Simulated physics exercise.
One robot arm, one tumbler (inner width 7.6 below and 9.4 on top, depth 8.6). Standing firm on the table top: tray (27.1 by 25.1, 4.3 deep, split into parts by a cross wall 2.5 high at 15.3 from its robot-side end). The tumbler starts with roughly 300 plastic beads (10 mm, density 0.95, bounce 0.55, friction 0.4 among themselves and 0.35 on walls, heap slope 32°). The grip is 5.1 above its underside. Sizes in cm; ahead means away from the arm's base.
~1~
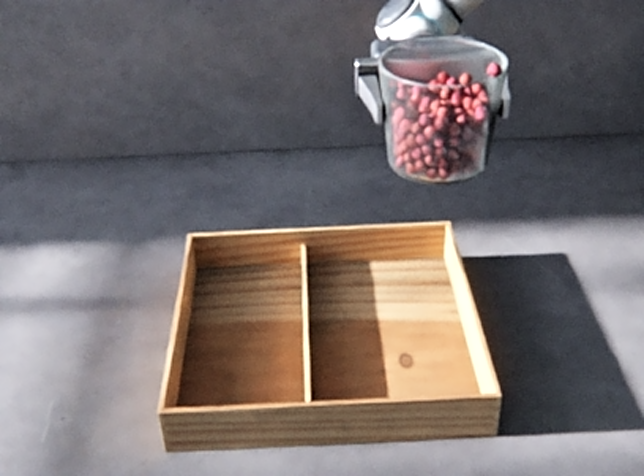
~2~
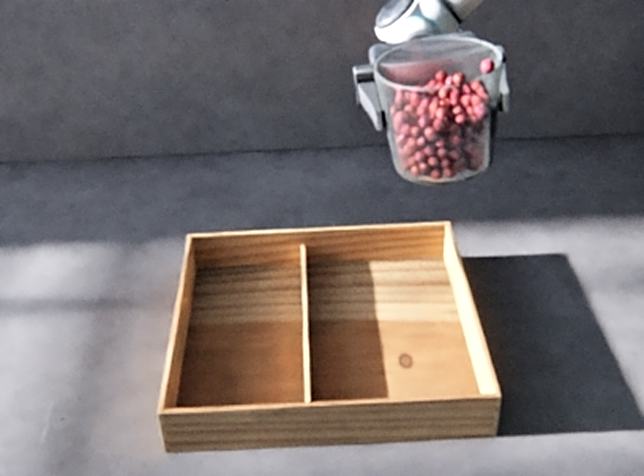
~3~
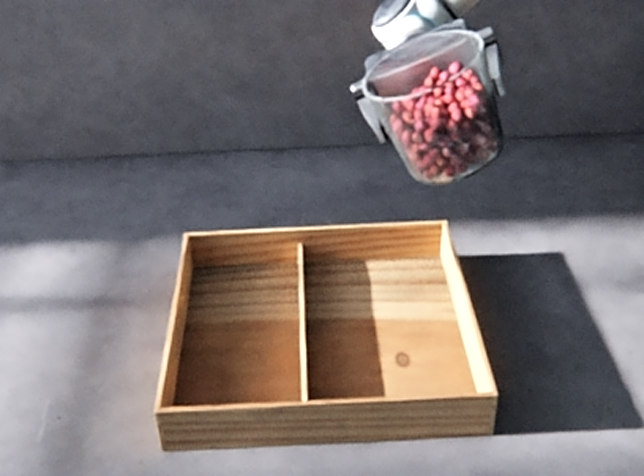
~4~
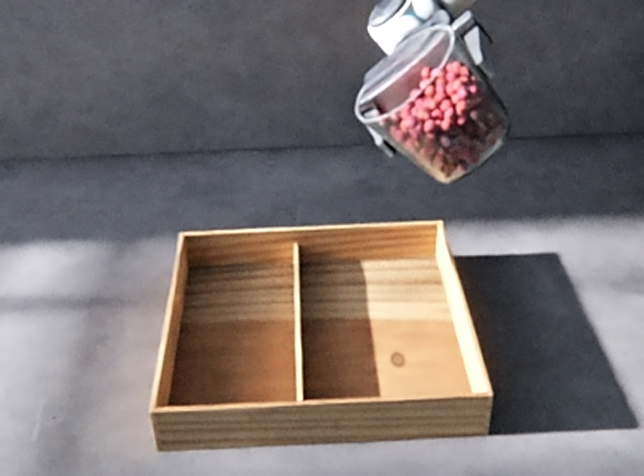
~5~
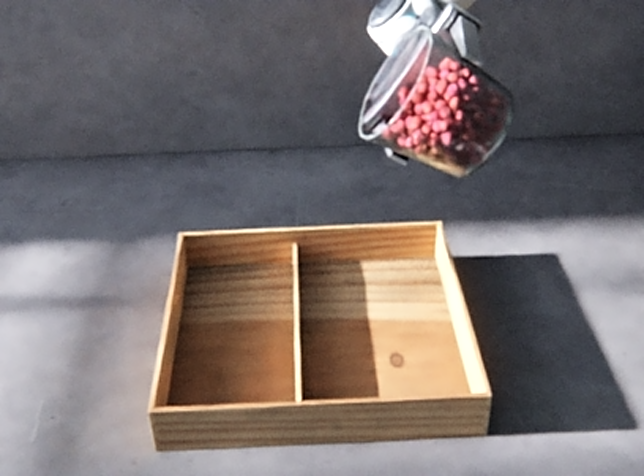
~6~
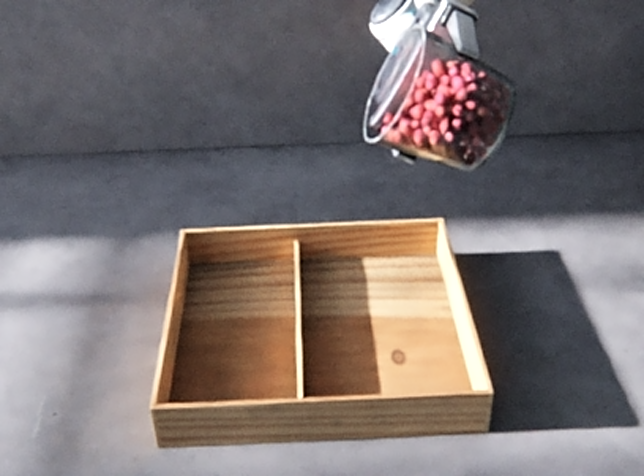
A robot arm held a clear cup of small red beads above a wooden tray with two sections, then steadily tilted it far over to the left, the beads shifting inside.
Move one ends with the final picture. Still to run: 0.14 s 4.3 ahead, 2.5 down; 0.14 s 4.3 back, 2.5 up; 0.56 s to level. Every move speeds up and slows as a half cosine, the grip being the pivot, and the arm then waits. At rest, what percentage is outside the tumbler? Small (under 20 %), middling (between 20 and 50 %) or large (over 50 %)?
A small share, under 20 %, ends outside the tumbler.
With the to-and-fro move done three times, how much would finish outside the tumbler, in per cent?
In that case some 30 per cent.
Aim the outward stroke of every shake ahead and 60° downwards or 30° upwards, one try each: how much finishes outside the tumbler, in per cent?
Some 5 and 35 per cent.
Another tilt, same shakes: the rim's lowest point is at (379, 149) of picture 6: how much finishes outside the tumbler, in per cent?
About 50 per cent.
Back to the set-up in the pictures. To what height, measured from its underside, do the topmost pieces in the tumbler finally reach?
Roughly 8.0 cm.
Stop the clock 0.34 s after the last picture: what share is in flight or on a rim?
Roughly 11 per cent.
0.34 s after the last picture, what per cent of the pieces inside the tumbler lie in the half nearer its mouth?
Some 35 per cent.
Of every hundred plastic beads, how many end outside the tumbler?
Roughly 15 per cent.
Then, 0.34 s on, tilted 61° forward, highest piece 25 above the table; 264 in the tumbler, 1 in the far-side part, 33 in flight or on a rim.
Then, 0.67 s on, tilted 13° forward, highest piece 27 above the table; 258 in the tumbler, 23 in the robot-side part, 15 in the far-side part, 1 on the table or floor, 1 in flight or on a rim.
Then, 1.04 s on, level, highest piece 28 above the table; 258 in the tumbler, 22 in the robot-side part, 17 in the far-side part, 1 on the table or floor.
Then, 2.09 s on, level, highest piece 28 above the table; 258 in the tumbler, 22 in the robot-side part, 17 in the far-side part, 1 on the table or floor.
In the end, 258 in the tumbler, 22 in the robot-side part, 17 in the far-side part, 1 on the table or floor. That is 13 % outside the tumbler.
